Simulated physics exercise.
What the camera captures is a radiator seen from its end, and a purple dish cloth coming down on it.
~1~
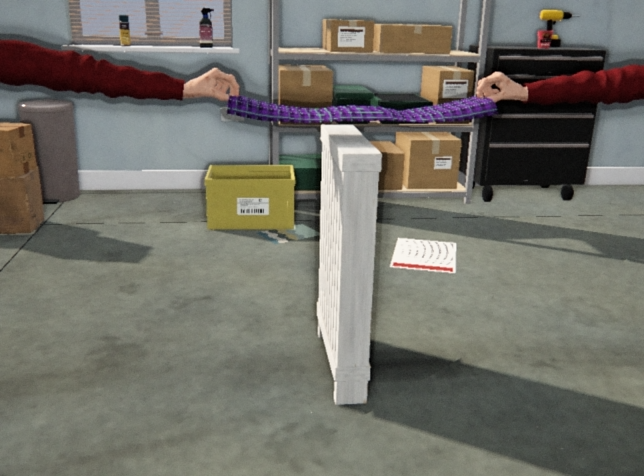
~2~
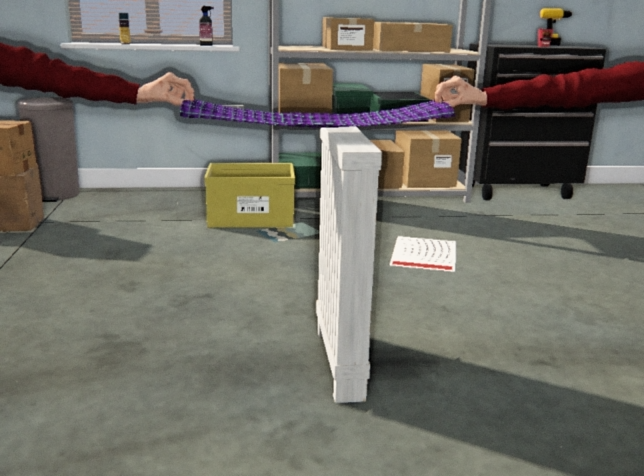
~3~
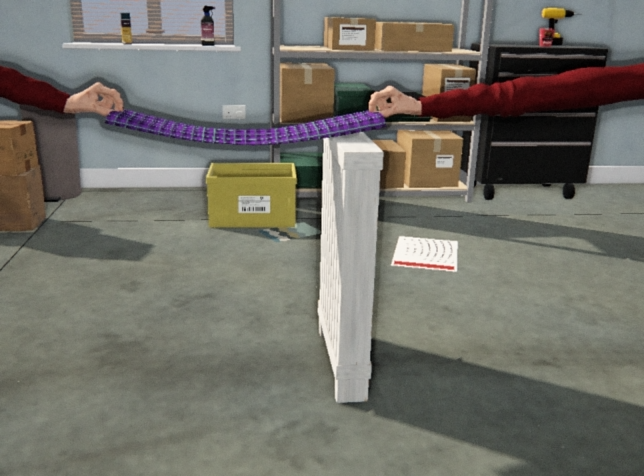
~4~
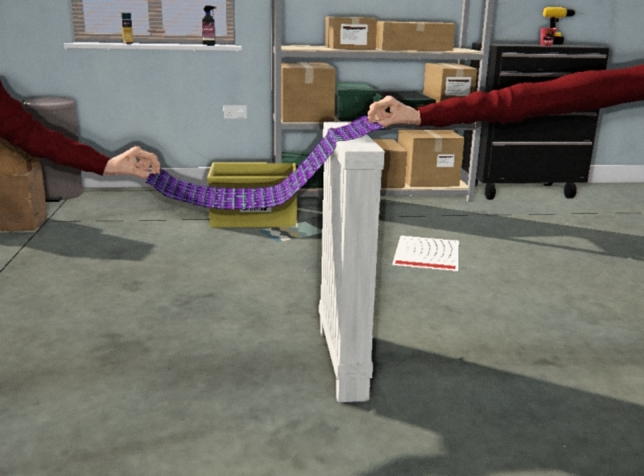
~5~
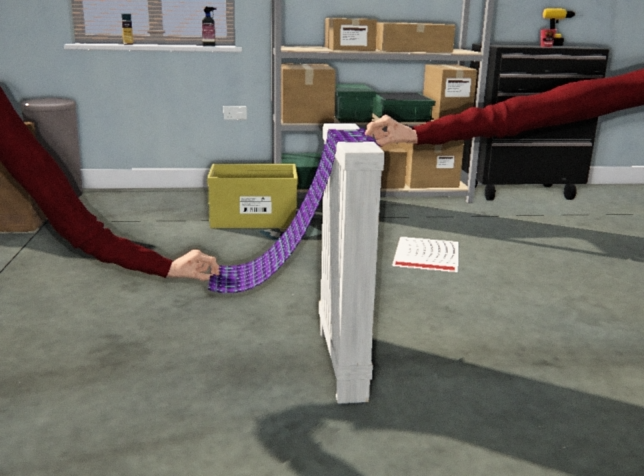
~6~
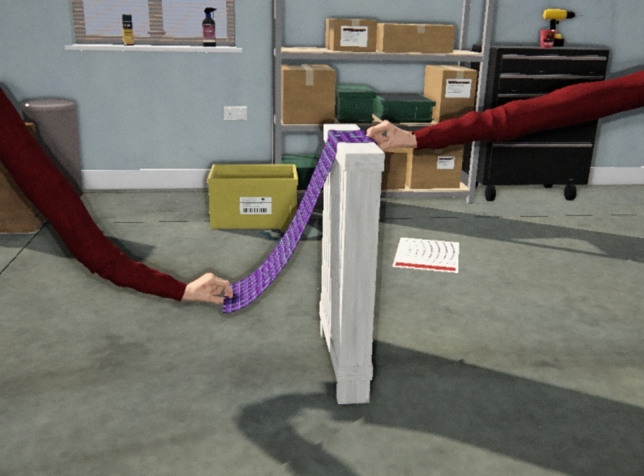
Two hands held a purple cloth stretched above a white radiator and shifted it left, then the left hand lowered its end down the left side while the right stayed near the top.
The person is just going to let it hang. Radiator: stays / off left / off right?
I think it is going to spill over to the left.
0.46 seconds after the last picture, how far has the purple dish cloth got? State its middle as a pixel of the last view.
It should be near pixel (294, 341).
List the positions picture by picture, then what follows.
Left end (231, 114); right end (493, 115); top of the radiator (362, 157), in the first frame.
Left end (185, 117); right end (451, 117), in the second frame.
Left end (110, 124); right end (382, 128); top of the radiator (364, 156), in the third frame.
Left end (150, 184); right end (380, 129), in the fourth frame.
Left end (212, 291); right end (378, 146), in the fifth frame.
Left end (227, 313); right end (378, 151); far more of it on the left, in the sixth frame.
Then, 0.24 s later than the last view, dish cloth sliding left.
Then, 0.46 s later than the last view, dish cloth clear of the top and falling near (294, 341).
Then, 0.70 s later than the last view, dish cloth in a heap on the floor near (293, 366).
Finally, dish cloth in a heap on the floor near (293, 367). The purple dish cloth drops leftwards.
